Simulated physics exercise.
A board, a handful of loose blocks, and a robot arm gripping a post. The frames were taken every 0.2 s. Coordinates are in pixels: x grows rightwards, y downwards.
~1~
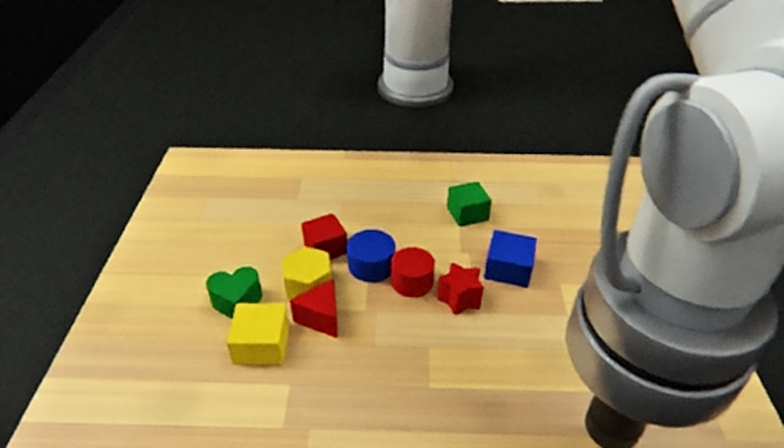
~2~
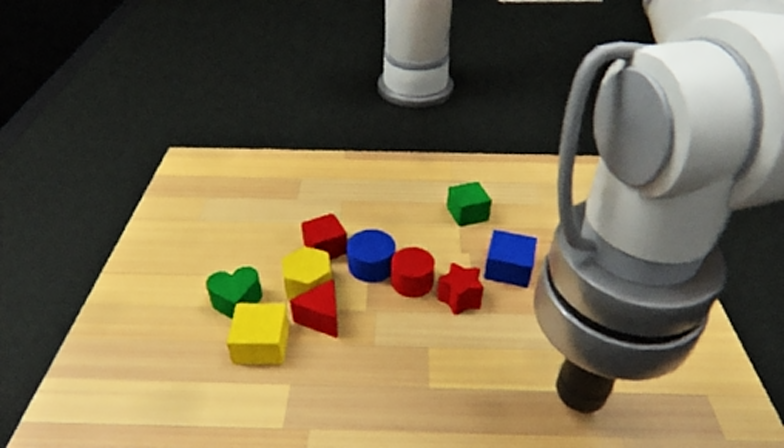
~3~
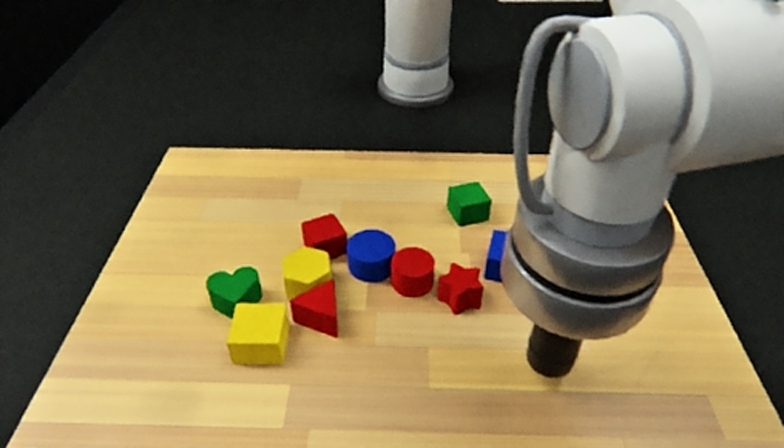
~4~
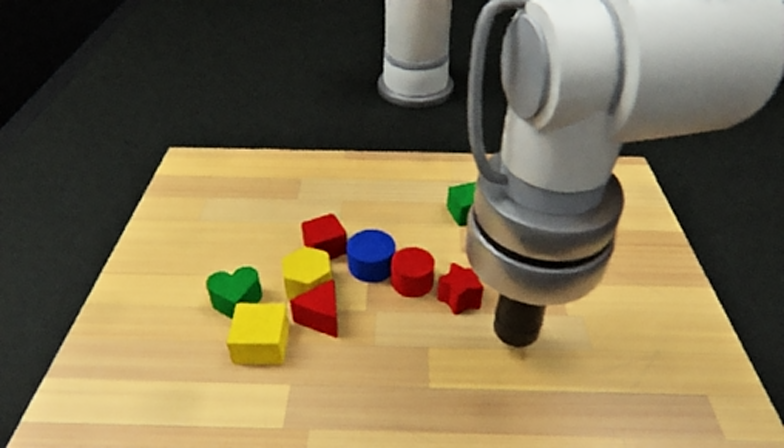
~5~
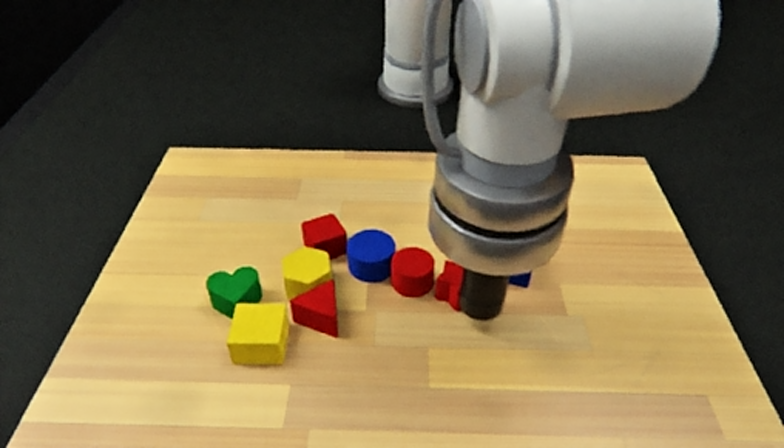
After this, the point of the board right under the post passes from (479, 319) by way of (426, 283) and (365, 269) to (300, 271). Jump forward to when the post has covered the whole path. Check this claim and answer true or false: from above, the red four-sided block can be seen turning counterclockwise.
True.
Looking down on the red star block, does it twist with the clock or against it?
The sense of turning is clockwise.
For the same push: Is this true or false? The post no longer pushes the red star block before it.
This is true.
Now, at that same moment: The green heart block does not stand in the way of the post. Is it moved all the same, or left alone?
It's moved.
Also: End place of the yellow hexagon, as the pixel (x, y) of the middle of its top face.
The middle of the upper face of the yellow hexagon will lie at about (267, 277) in the picture.
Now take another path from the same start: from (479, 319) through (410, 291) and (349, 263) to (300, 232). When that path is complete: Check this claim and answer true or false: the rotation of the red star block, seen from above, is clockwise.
The statement is true.
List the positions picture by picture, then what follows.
Post's lower end (611, 429); green heart block (232, 282); yellow hexagon (306, 264); red four-sided block (324, 227); blue circular block (371, 245); red circular block (413, 261); red star block (462, 277), in the first picture.
Post (581, 392); blocks still, in the second picture.
Post (549, 359); blocks still, in the third picture.
Post (516, 330); blocks still, in the fourth picture.
Post (481, 305); green heart block (232, 282); yellow hexagon (306, 264); red four-sided block (324, 227); blue circular block (371, 245); red circular block (413, 261); red star block (459, 274), in the fifth picture.
What follows on the original path. One third of the way, post (426, 269); red four-sided block (311, 223), turned 20° anticlockwise; blue circular block (349, 236); red circular block (392, 245); red star block (431, 237), turned 40° clockwise.
Two thirds of the way, post (364, 255); red four-sided block (264, 212), turned 45° anticlockwise; blue circular block (306, 214); red circular block (346, 224); red star block (425, 232), turned 65° clockwise.
At the end, post (298, 257); green heart block (213, 290), turned 20° clockwise; yellow hexagon (267, 277), turned 55° anticlockwise; red four-sided block (260, 212), turned 55° anticlockwise; blue circular block (303, 209); red circular block (340, 221); red star block (425, 232), turned 65° clockwise.
